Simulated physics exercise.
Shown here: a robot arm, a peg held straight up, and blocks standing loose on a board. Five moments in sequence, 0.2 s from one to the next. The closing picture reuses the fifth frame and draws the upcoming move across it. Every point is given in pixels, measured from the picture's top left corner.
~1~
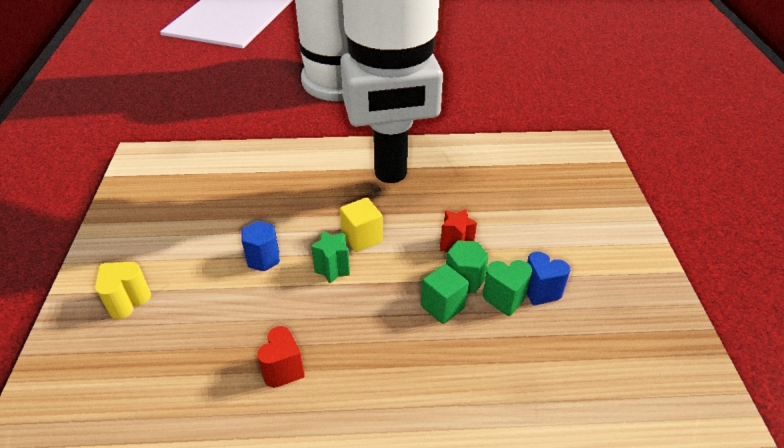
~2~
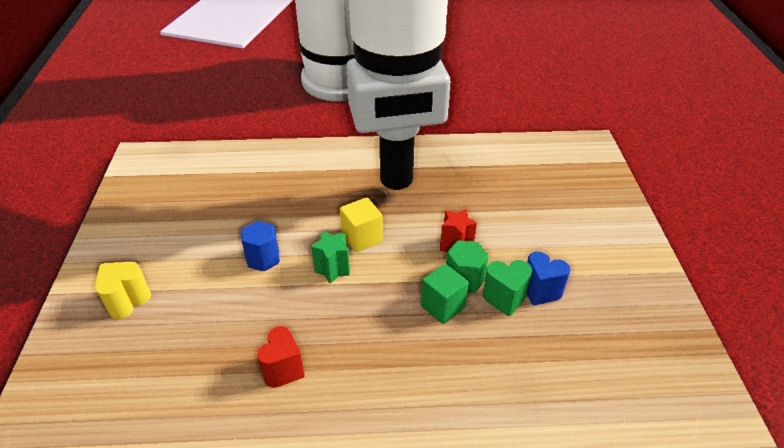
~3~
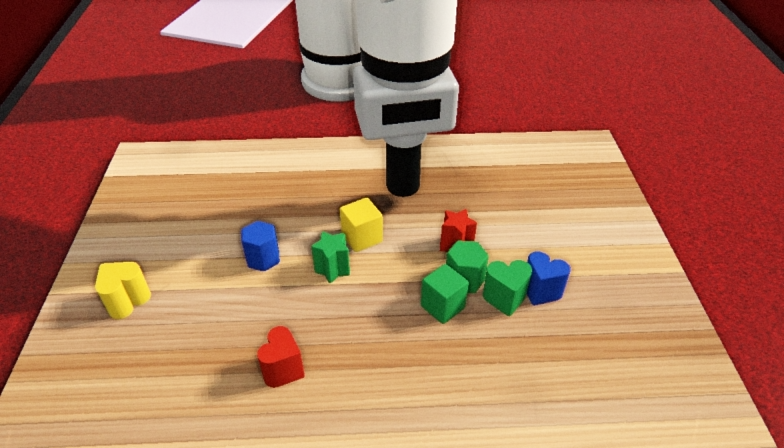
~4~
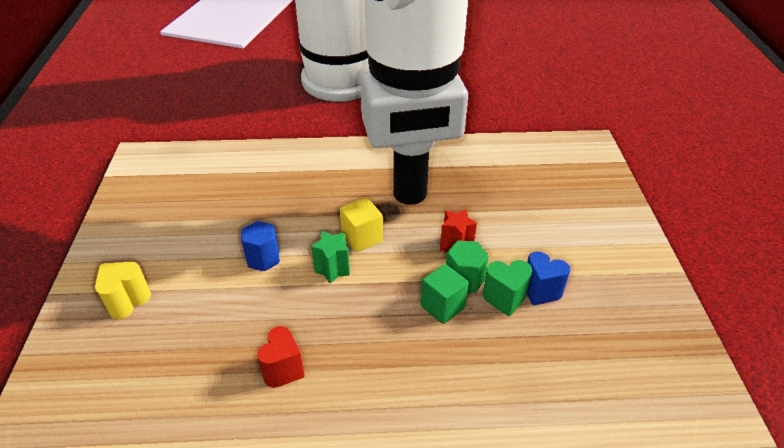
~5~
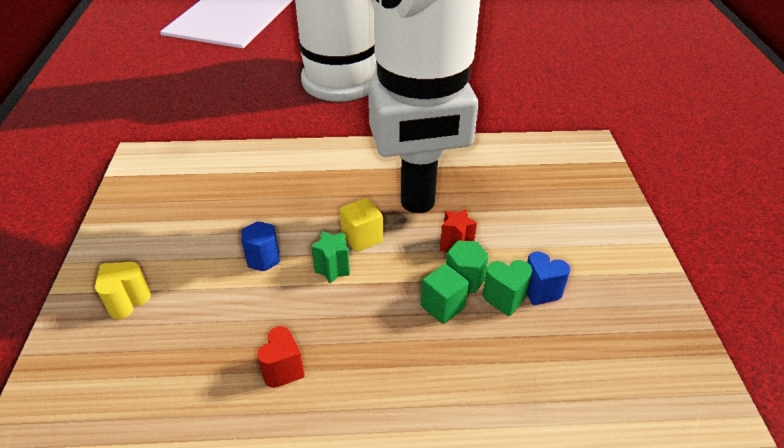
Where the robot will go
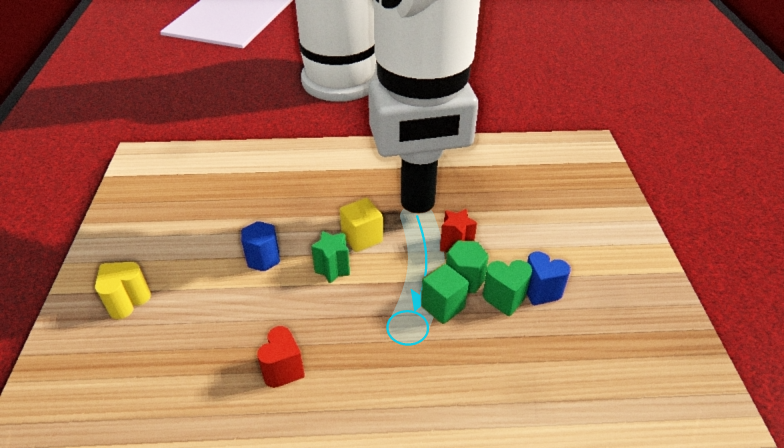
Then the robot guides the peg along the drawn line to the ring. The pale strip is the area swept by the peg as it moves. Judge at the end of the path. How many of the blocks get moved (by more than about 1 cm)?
By the end of the path, one block has moved more than about a centimetre.
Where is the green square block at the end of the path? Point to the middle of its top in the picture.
At (452, 299).
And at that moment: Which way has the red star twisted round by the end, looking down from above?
Overhead view: Anti-clockwise.
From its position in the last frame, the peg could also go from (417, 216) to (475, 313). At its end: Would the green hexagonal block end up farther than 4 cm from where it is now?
Yes, I think so.
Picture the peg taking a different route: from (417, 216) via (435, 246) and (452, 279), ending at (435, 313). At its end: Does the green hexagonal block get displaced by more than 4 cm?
Yes - that is the case.
The line goes from (417, 216) by way of (426, 249) and (423, 287) to (408, 327).
The first path, step by step. One third of the way, peg (426, 237); nothing pushed yet.
Two thirds of the way, peg (423, 276); green square block (448, 286); red star (459, 222), turned 25° anticlockwise.
At the end, peg (408, 315); green square block (452, 299), turned 25° anticlockwise; red star (459, 222), turned 25° anticlockwise; green hexagonal block unmoved.
